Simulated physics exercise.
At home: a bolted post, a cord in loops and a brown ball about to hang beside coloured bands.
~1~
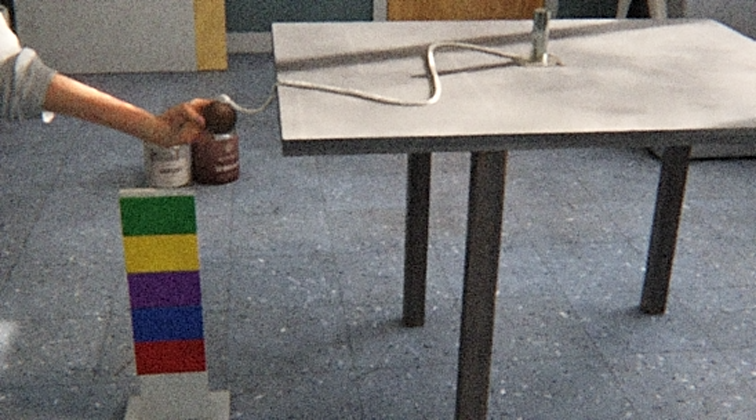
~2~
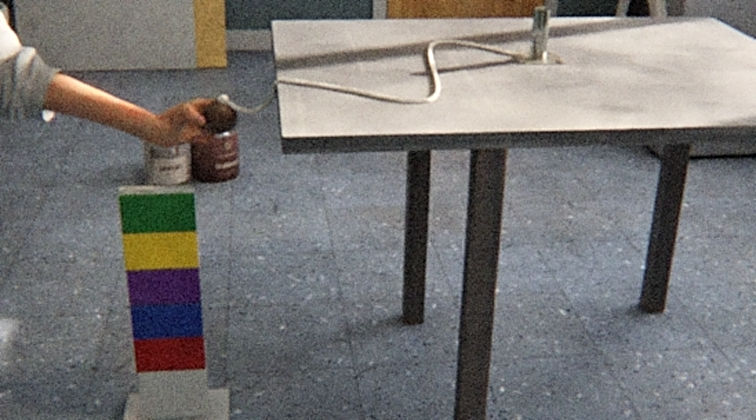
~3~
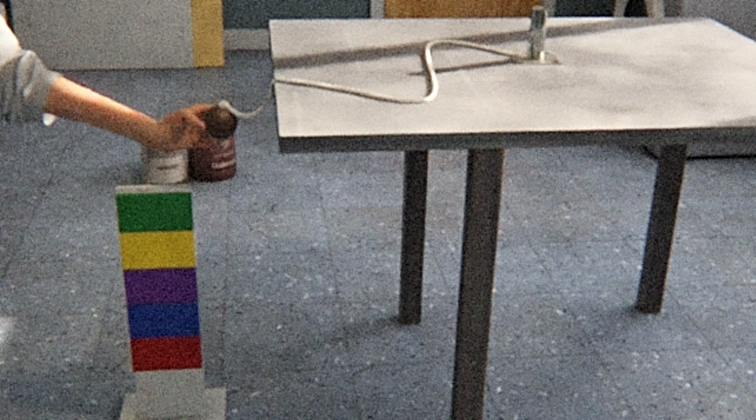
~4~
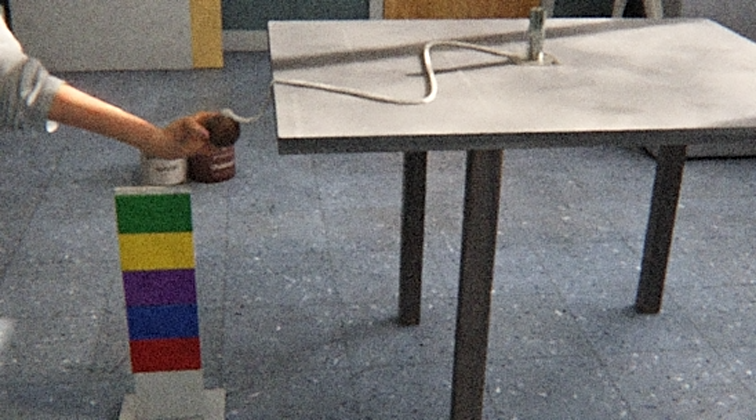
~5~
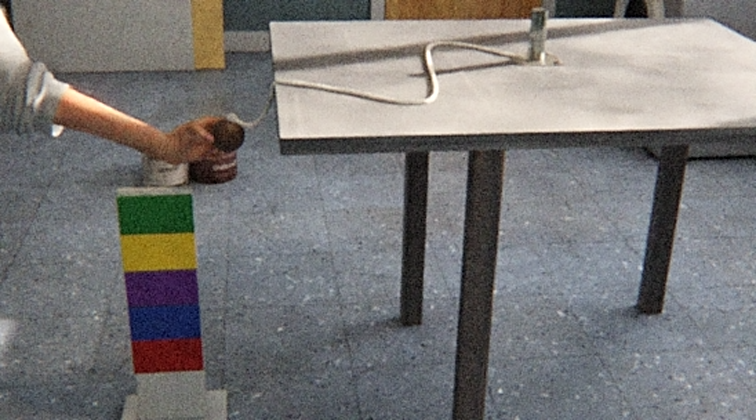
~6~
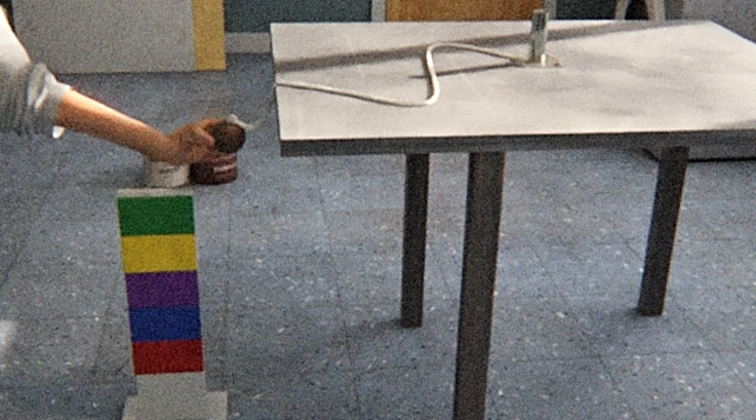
Tiled floor beside a grey table, a hand holding a brown ball on a cord above coloured bands, lowering it slightly.
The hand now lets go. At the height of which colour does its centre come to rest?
The cord holds its middle at red.
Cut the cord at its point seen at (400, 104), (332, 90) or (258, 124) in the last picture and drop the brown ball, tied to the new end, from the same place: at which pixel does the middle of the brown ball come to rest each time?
The places are (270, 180), (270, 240) and (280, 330).
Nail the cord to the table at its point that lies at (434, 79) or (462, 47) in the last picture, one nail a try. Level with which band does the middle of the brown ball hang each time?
It would be yellow; blue.
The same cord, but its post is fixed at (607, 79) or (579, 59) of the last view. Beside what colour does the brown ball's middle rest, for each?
It would be blue; blue.
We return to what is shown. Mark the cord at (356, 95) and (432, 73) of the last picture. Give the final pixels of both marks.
The first at (279, 195), the second at (313, 68).
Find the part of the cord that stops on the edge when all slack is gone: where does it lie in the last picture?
It lies at about (435, 85).
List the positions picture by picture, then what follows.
Brown ball (219, 118); green (158, 217); yellow (162, 254); purple (165, 290); blue (168, 325); red (170, 358), in the first picture.
Brown ball (220, 117); cord through (486, 48) (430, 51) (436, 78) (401, 101) (307, 84), in the second picture.
Brown ball (220, 123), in the third picture.
Brown ball (223, 130); cord through (482, 49) (426, 52) (433, 79) (398, 102) (304, 84), in the fourth picture.
Brown ball (228, 135), in the fifth picture.
Brown ball (229, 137); cord through (485, 51) (429, 54) (435, 81) (400, 104) (306, 86), in the sixth picture.
A little later, ball near (298, 322); level with red.
Next, ball near (269, 342); level with red.
When it is over, ball near (285, 336); level with red. At red.
